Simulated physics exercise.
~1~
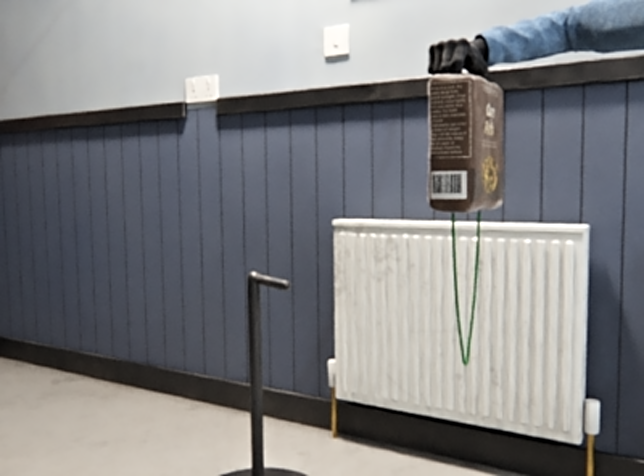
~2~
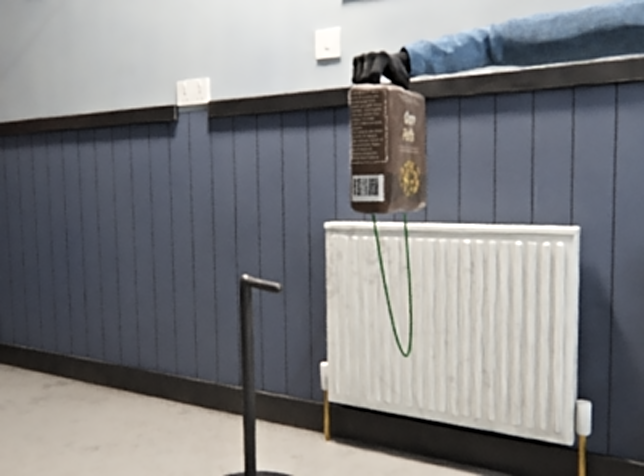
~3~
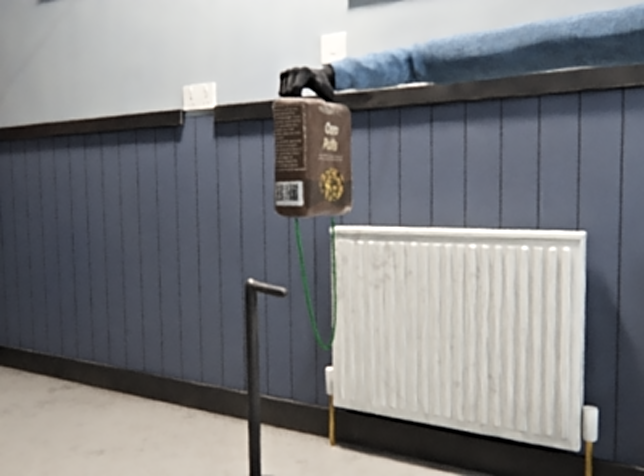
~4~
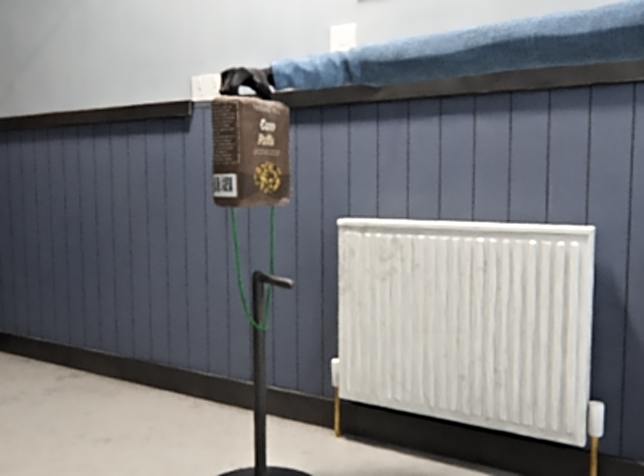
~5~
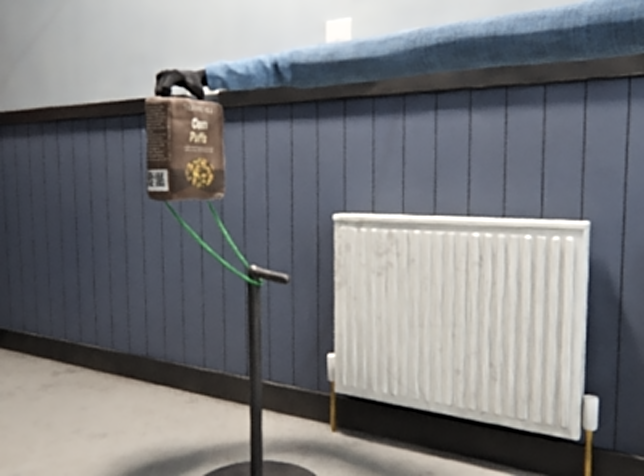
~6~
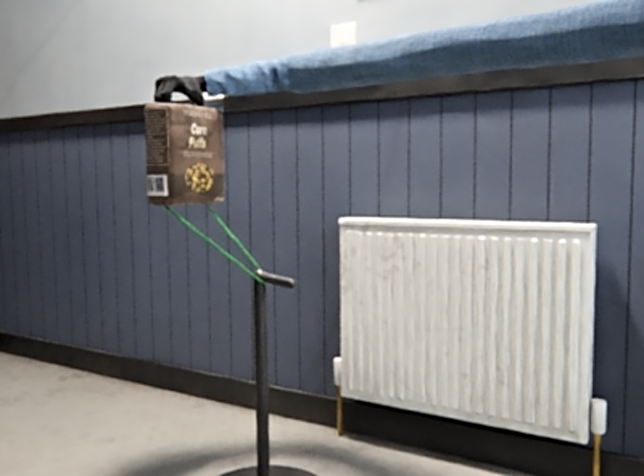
In a room with blue panelled walls and a white radiator, a black-gloved hand carried a brown bag leftward with a green loop dangling beneath it, until the loop caught on the dark post's hook and pulled tight, and the hand stopped just past it.
